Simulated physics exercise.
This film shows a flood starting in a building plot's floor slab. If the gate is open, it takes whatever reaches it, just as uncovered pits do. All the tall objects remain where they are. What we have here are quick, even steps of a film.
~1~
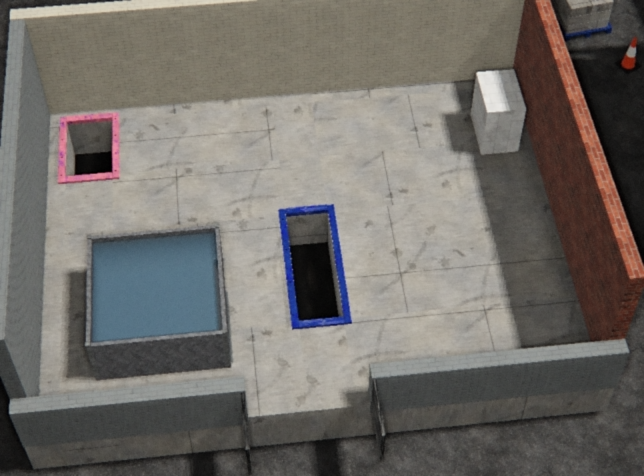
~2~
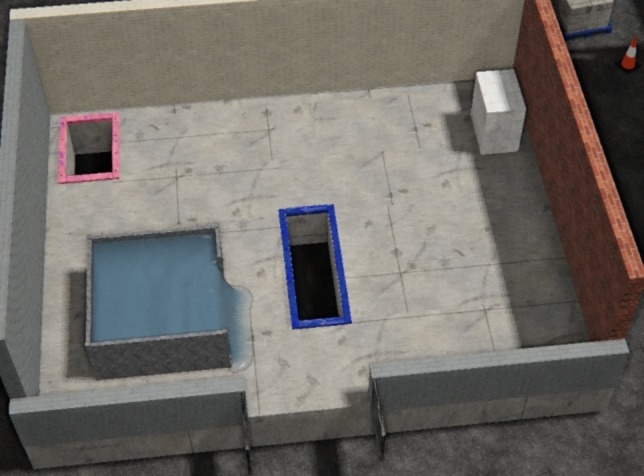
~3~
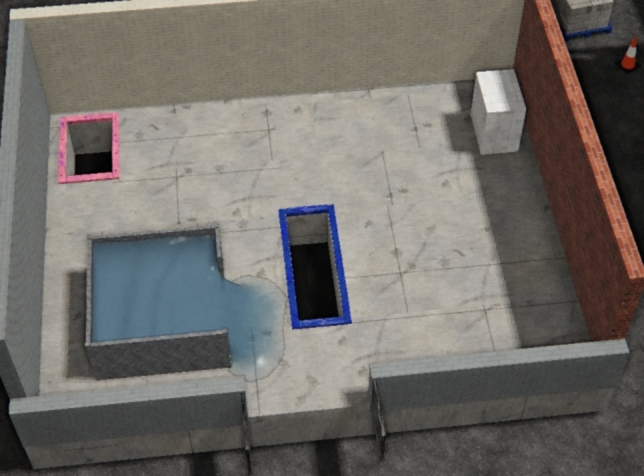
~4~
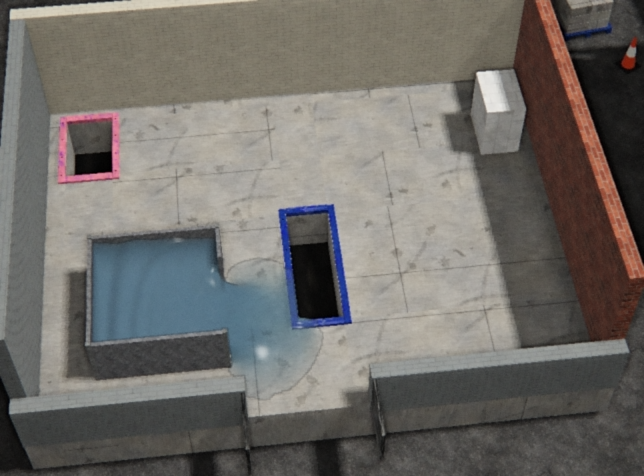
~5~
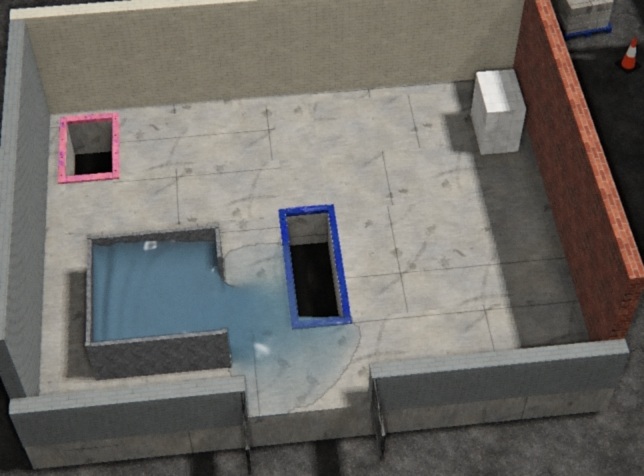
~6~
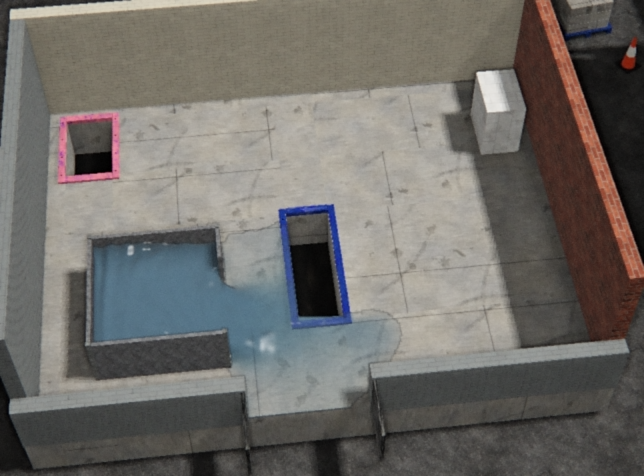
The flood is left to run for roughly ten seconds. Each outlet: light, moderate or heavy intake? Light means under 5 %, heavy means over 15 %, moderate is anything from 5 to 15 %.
Intake - gate: Heavy, pink pit: Light, blue pit: Heavy.
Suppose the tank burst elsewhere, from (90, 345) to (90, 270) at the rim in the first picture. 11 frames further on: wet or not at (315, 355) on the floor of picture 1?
Submerged.
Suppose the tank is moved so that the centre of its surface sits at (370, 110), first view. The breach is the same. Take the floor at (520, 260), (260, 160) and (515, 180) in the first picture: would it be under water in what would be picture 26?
In sequence: Inundated, next unflooded, then inundated.
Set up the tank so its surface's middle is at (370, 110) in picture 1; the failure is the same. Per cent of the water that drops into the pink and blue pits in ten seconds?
So pink takes 4 % and blue takes 4 %.
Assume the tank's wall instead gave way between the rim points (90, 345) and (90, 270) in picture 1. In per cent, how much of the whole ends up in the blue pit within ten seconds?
Near 0 per cent for blue.
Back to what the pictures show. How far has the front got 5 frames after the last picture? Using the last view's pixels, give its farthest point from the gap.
The wet point farthest out is around (566, 350).
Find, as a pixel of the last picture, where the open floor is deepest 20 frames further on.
Around (572, 370).
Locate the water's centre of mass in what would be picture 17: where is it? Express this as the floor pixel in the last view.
I'd mark it close to (261, 328).
A moment on, water covers 20 % of the floor; the gate 3 %, the pink pit 0 %, the blue pit 13 %.
Next, water covers 25 % of the floor; the gate 7 %, the pink pit 0 %, the blue pit 21 %.
Then, water covers 30 % of the floor; the gate 11 %, the pink pit 0 %, the blue pit 28 %.
Later, water covers 55 % of the floor; the gate 15 %, the pink pit 0 %, the blue pit 33 %.
In the end, water covers 75 % of the floor; the gate 19 %, the pink pit 0 %, the blue pit 35 %.
